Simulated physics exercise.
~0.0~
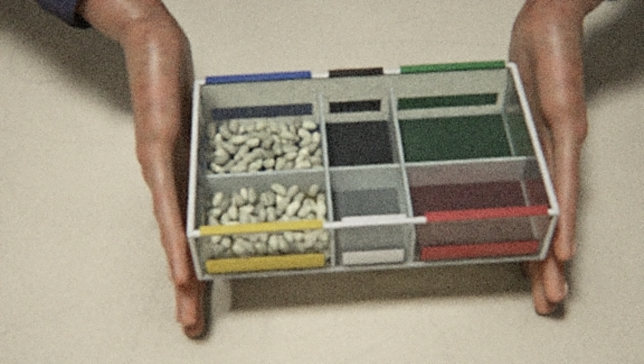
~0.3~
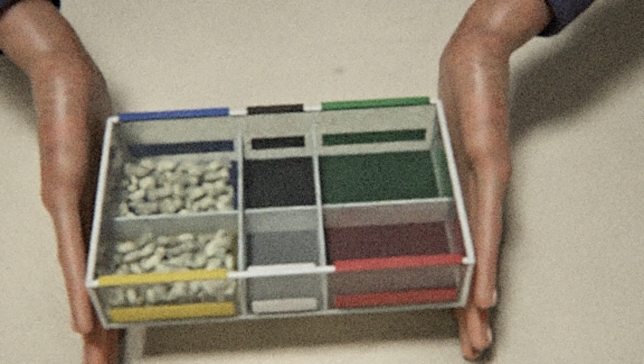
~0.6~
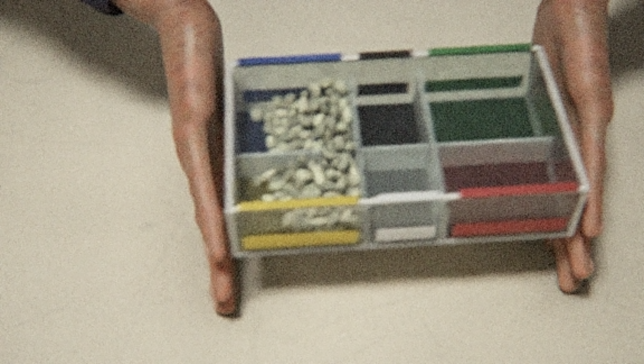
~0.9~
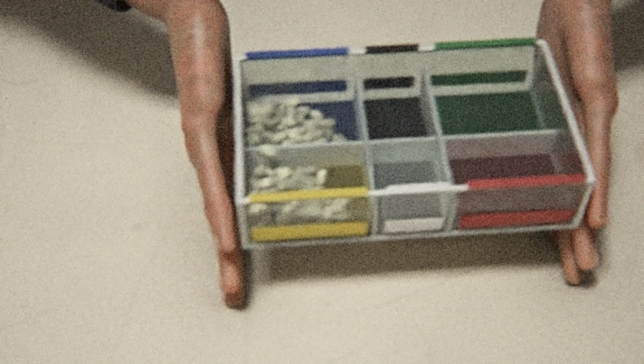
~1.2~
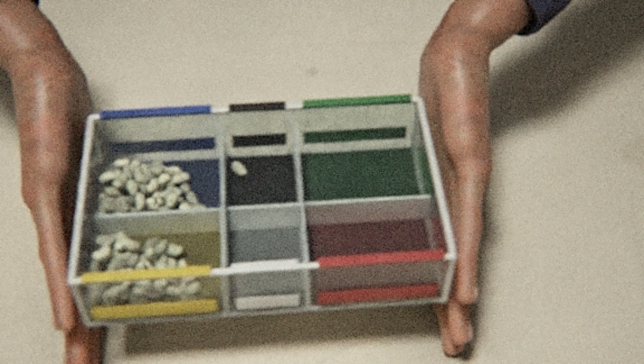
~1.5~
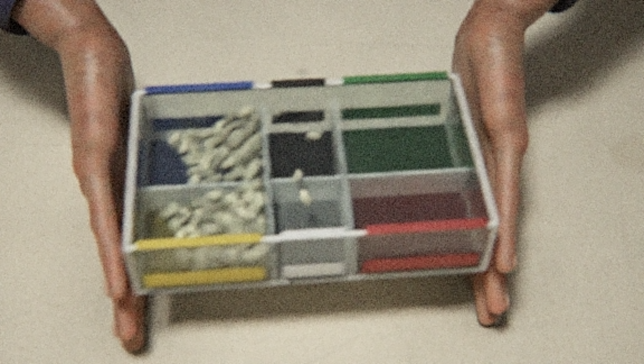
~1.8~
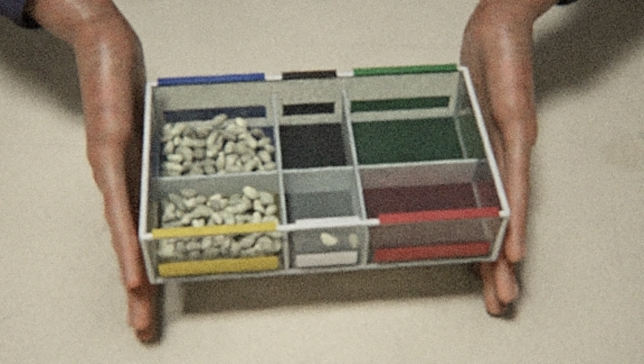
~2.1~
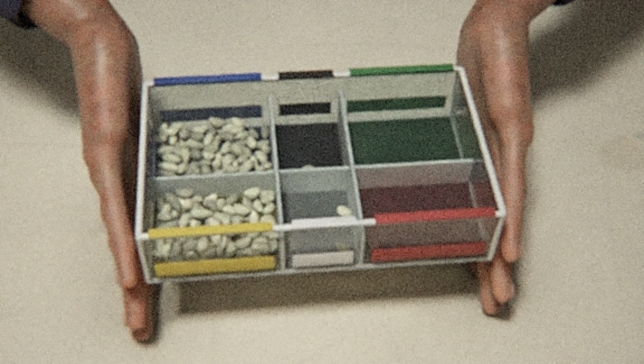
On a pale tabletop, two hands shook a clear divided box of white beans from side to side, and a few beans hopped toward the black and white sections before everything settled, nearly all still in the blue and yellow sections.
